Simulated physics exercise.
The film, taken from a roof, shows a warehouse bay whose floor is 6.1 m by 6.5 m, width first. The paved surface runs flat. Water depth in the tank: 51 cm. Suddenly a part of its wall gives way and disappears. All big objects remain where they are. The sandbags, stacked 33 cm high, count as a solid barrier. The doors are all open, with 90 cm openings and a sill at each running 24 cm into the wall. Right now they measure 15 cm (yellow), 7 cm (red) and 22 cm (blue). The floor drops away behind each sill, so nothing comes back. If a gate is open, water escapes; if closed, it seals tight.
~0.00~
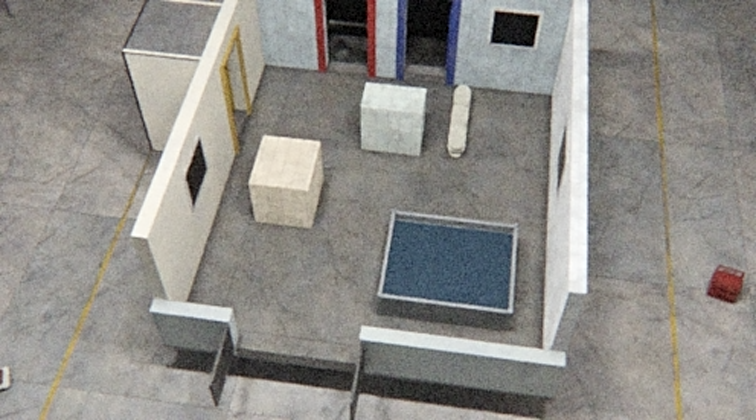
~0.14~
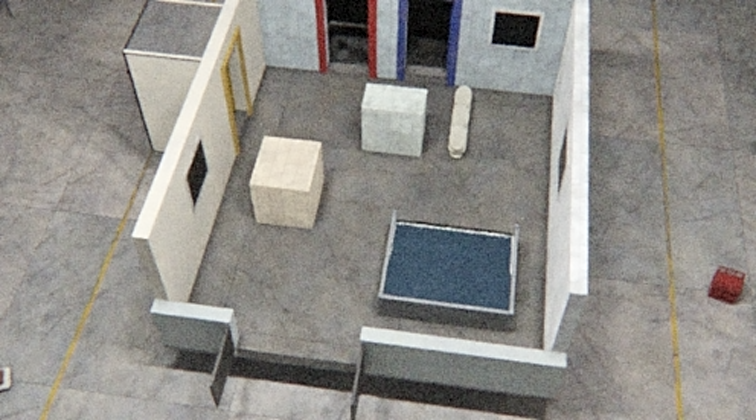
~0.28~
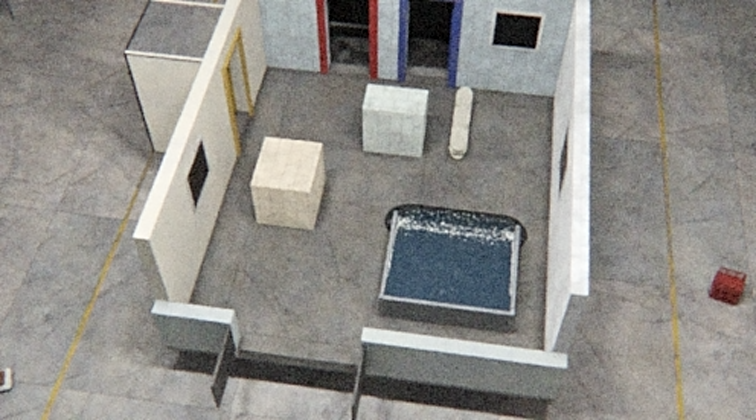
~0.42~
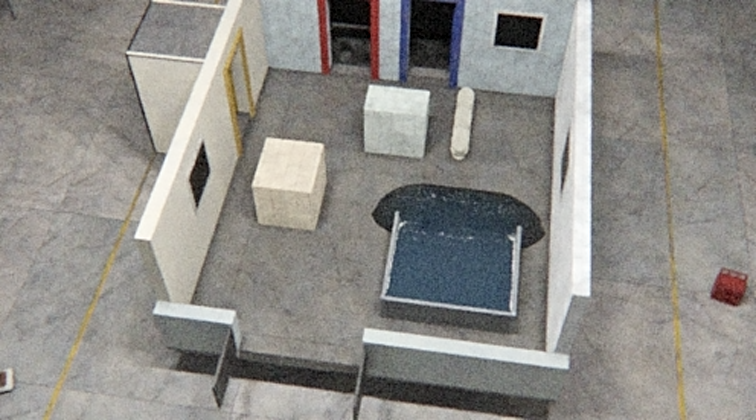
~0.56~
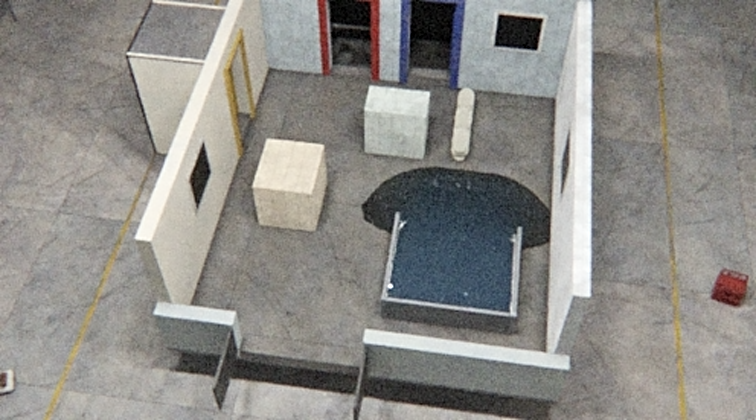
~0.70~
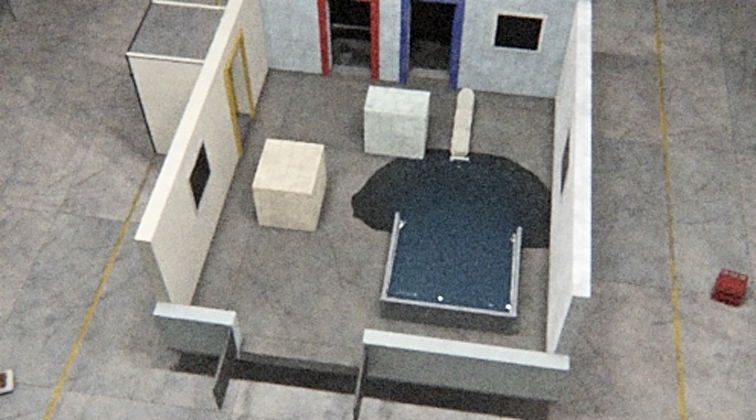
Dark water pours from the far side of a blue-filled rectangular tank after that wall vanishes, spreading across the grey floor in a widening, rounded sheet toward the back of the room. Seen from high above, the roofless, pale-walled bay holds a cream block at left, a whitish block and pale stacked sandbags behind, and red, blue and yellow doorways. The blocks stay put, and the view barely shifts.
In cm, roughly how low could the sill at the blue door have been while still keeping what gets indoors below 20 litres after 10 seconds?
About 16 cm.
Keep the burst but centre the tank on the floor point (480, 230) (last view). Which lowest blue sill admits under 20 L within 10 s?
About 14.0 centimetres.
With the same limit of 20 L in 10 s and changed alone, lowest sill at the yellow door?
The yellow one would have to be about 7.0 cm high.
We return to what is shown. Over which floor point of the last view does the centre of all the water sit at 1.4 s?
Centre of mass: About (457, 230) px.
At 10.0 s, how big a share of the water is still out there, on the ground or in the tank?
Roughly 98 percent of the water remains.
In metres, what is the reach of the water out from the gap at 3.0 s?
It gets close to 5.4 metres out.
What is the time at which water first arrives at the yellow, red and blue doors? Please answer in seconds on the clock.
Times: Yellow = 2.6 s, red = 2.4 s, blue = 1.4 s.
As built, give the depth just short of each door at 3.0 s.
Before yellow it's 10 cm, before red 3 cm, before blue 17 cm.
After 1.4 s water covers 30 % of the floor, deepest (26 cm) near (415, 162); it has not reached the blue door.
After 3.0 s water covers 50 % of the floor, deepest (28 cm) near (530, 121); 17 cm at the blue door, 2 litres in over its 22 cm sill.
After 10.0 s water covers 95 % of the floor, deepest (10 cm) near (386, 81); 2 cm at the blue door, 3 litres in over its 22 cm sill.
At the blue door as built, the water arrived by 1.5 s and peaked near 18 cm at 2.6 s.
With a sill of 14.5 cm, 25 litres would have come in within the 10 s; with 19.5 cm, 7 litres. So under 20 litres takes about 16 cm.
